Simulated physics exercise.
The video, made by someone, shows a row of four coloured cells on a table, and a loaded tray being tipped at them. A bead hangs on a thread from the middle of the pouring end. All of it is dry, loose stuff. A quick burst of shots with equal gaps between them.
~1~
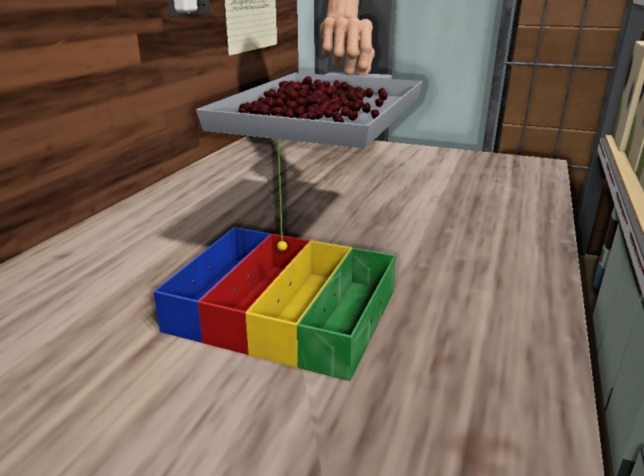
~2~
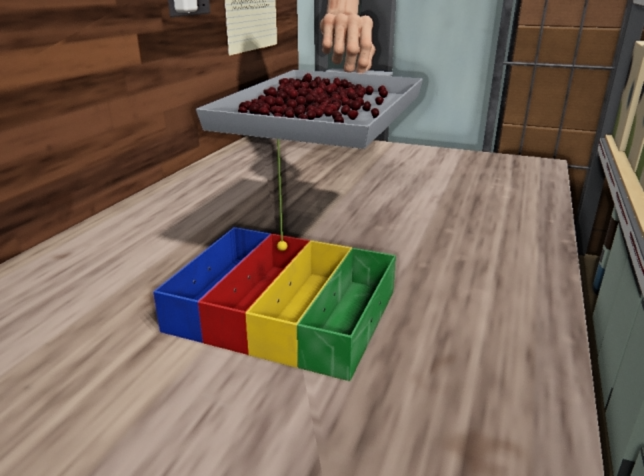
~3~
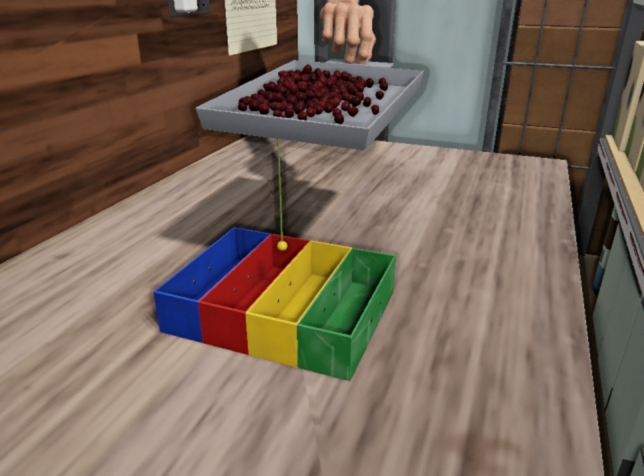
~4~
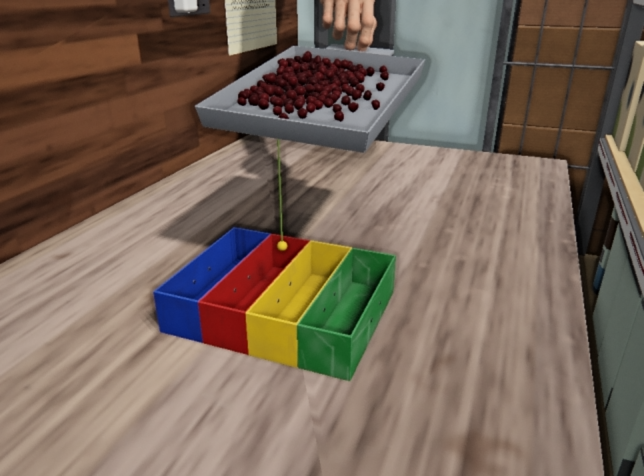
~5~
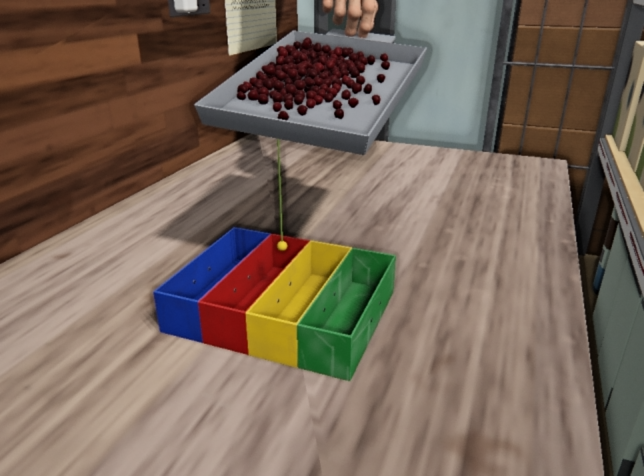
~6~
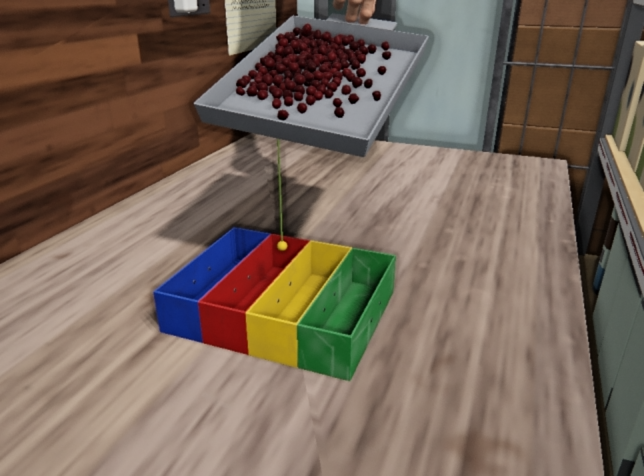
The clip shows a hand behind a grey tray of small dark red pieces above blue, red, yellow and green cells; the tray's far side rises, tilting it toward the viewer, its near right corner dipping slightly.
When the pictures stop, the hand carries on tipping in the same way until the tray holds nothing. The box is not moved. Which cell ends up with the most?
The green cell.
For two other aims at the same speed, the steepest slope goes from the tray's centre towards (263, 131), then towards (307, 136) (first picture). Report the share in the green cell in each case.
In turn 0 and 30 in a hundred.
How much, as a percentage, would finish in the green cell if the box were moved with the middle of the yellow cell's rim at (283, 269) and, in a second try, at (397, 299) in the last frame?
In order, 40 % and 0 %.
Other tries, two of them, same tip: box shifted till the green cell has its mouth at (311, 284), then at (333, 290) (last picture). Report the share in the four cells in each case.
You'd get 50 per cent first and 80 per cent second.
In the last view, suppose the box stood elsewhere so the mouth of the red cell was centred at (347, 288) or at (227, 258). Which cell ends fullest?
Going by the two tries in order: The cell in red, then the cell in green.
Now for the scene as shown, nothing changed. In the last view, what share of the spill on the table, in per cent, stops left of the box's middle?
I'd put it at around 20 per cent.
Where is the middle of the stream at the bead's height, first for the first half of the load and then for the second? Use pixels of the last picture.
Near (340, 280) and later near (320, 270).
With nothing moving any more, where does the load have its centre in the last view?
The centre comes to rest near (326, 327).
Just after the last frame, tray tipped steeply; almost all on the tray; just a few in the green cell; just a few in the yellow cell; just a few in the red cell; just a few falling or outside the box.
A moment on, tray tipped right over; the larger part on the tray; just a few in the green cell; just a few in the yellow cell; just a few in the red cell; about a tenth falling or outside the box.
Further on, tray tipped past a quarter turn; roughly half in the green cell; roughly a third in the yellow cell; about a tenth in the red cell; just a few in the blue cell; about a tenth falling or outside the box.
When it is over, tray tipped past a quarter turn; roughly half in the green cell; roughly a third in the yellow cell; about a tenth in the red cell; just a few in the blue cell; about a tenth outside the box.
